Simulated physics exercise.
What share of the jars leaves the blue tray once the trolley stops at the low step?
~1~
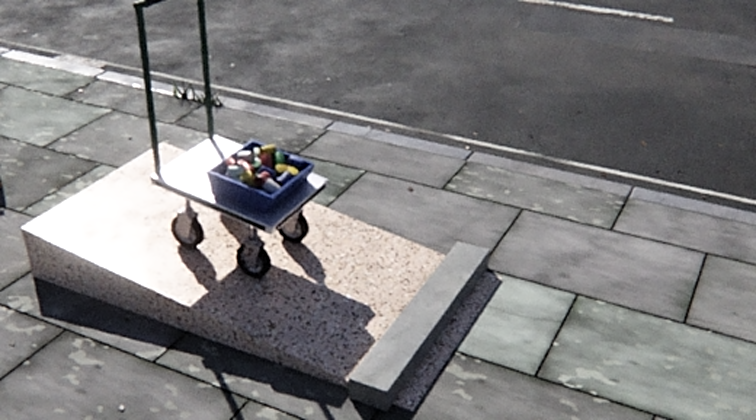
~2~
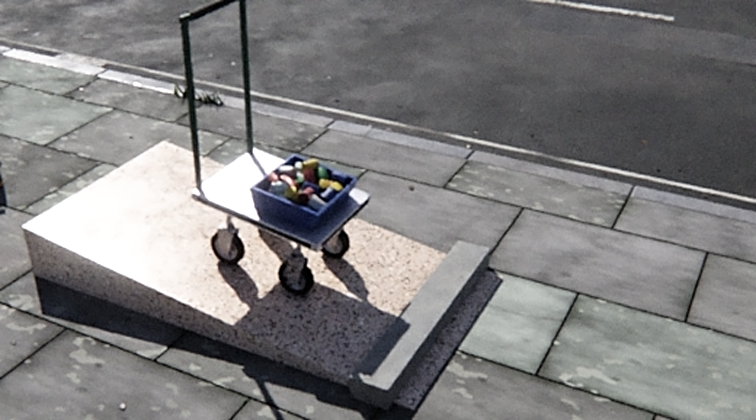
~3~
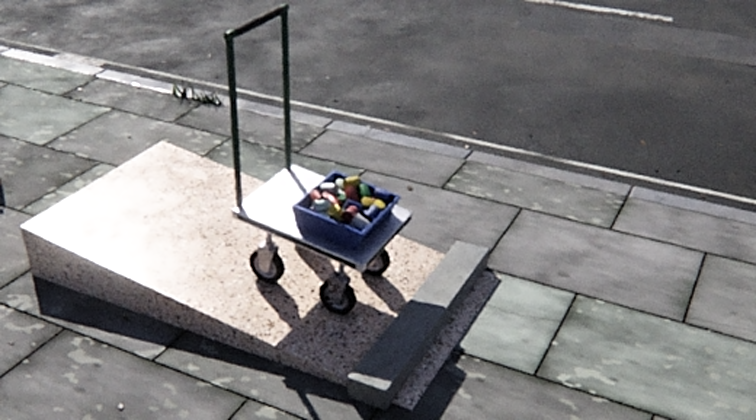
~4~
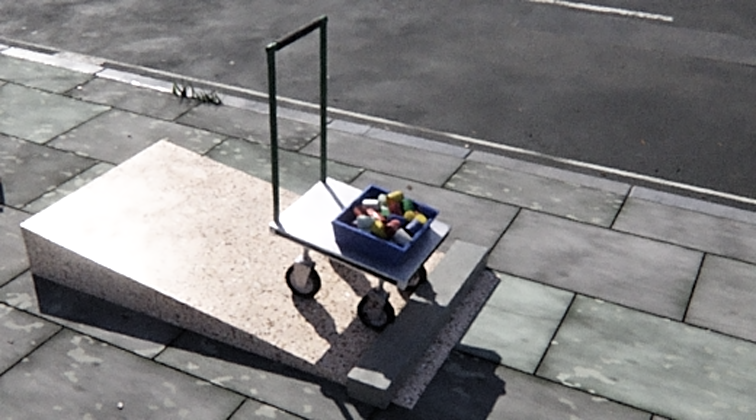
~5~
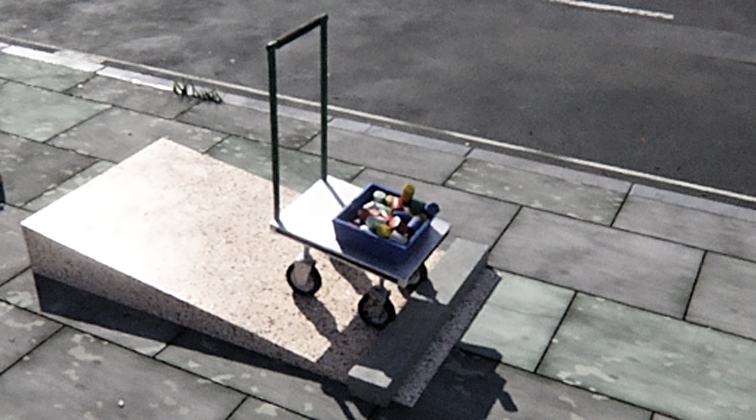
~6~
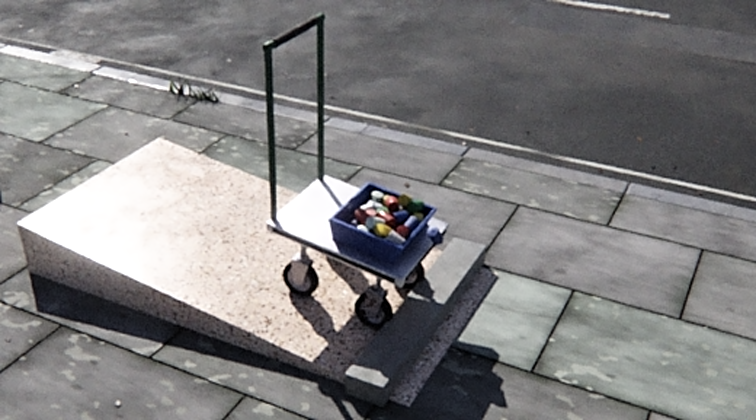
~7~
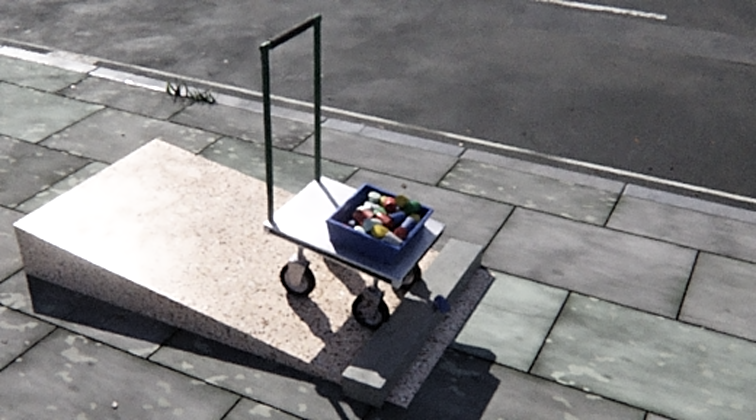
Only a small share leaves the tray, fewer than one in six. A single jar is seen dropping over the edge, and the rest stay inside.
In this clip, a platform trolley carrying a blue tray of small colourful jars rolls down a ramp to the right and stops at a low step. The jars shift forward, and one tips over the tray's edge and drops onto the step, while the rest stay in the tray.
